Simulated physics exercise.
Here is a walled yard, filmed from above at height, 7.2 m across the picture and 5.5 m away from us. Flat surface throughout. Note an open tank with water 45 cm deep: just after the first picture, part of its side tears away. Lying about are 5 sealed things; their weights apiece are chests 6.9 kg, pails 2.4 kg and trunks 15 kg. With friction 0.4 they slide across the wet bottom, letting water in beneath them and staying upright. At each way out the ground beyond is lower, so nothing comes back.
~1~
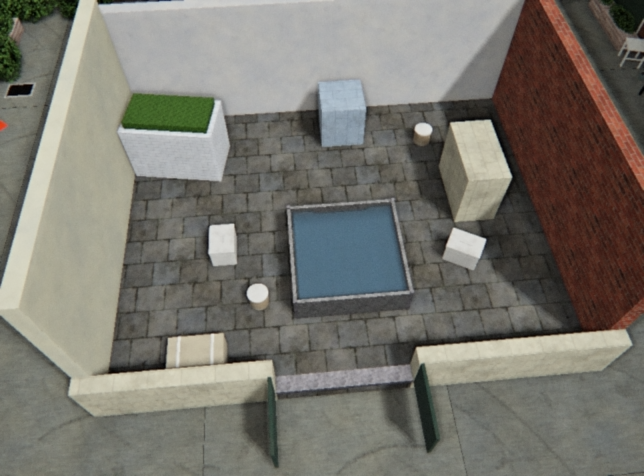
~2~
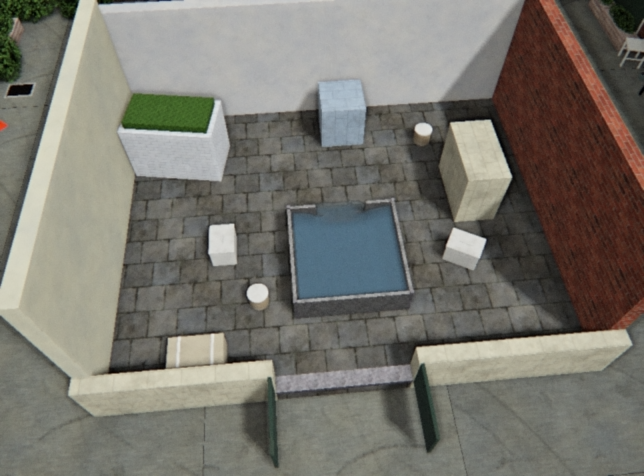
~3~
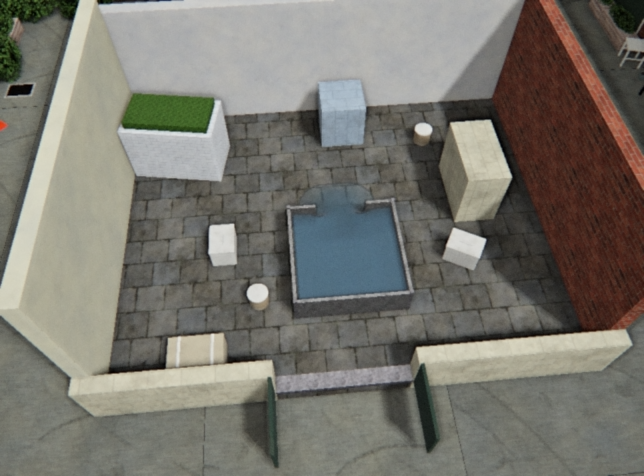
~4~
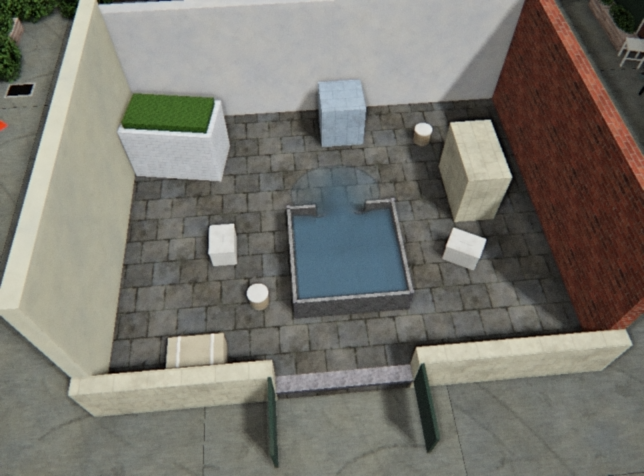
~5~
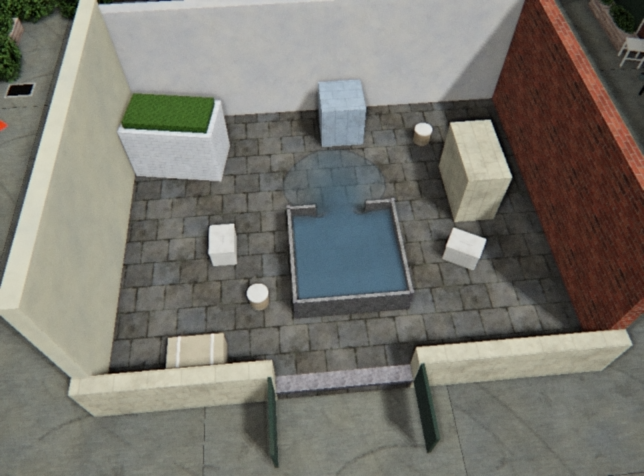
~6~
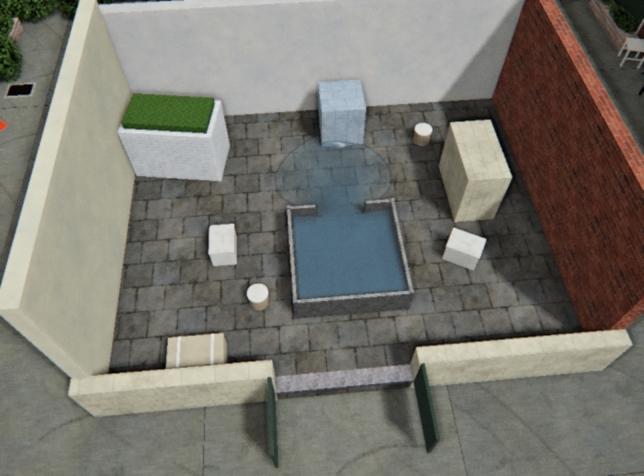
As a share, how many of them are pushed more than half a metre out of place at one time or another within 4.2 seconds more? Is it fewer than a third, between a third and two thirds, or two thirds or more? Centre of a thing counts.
The count shifted never gets to a third.
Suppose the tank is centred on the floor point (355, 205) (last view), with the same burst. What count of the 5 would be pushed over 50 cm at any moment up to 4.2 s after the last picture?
So the tally would be 1.
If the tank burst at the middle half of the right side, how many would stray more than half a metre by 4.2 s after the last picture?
Then the count would be 2.
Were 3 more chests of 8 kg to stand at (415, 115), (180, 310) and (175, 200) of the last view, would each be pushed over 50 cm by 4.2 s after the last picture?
Above, below, below.
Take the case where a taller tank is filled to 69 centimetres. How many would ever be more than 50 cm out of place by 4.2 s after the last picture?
That would give 1.
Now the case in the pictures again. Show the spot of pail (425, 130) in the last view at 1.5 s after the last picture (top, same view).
Near (458, 124).
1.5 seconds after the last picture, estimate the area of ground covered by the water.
Roughly 14 m2.
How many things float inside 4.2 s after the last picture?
At that instant the tally stands at 1.
Then, 0.4 s after the last picture 0 of 5 are over 50 cm from their spots; 0 afloat.
Then, 1.5 s after the last picture 1 of 5 are over 50 cm from their spots; 0 afloat.
Then, 2.8 s after the last picture 1 of 5 are over 50 cm from their spots; 1 afloat.
Then, 4.2 s after the last picture 1 of 5 are over 50 cm from their spots, and 1 have been at some point; 1 afloat.
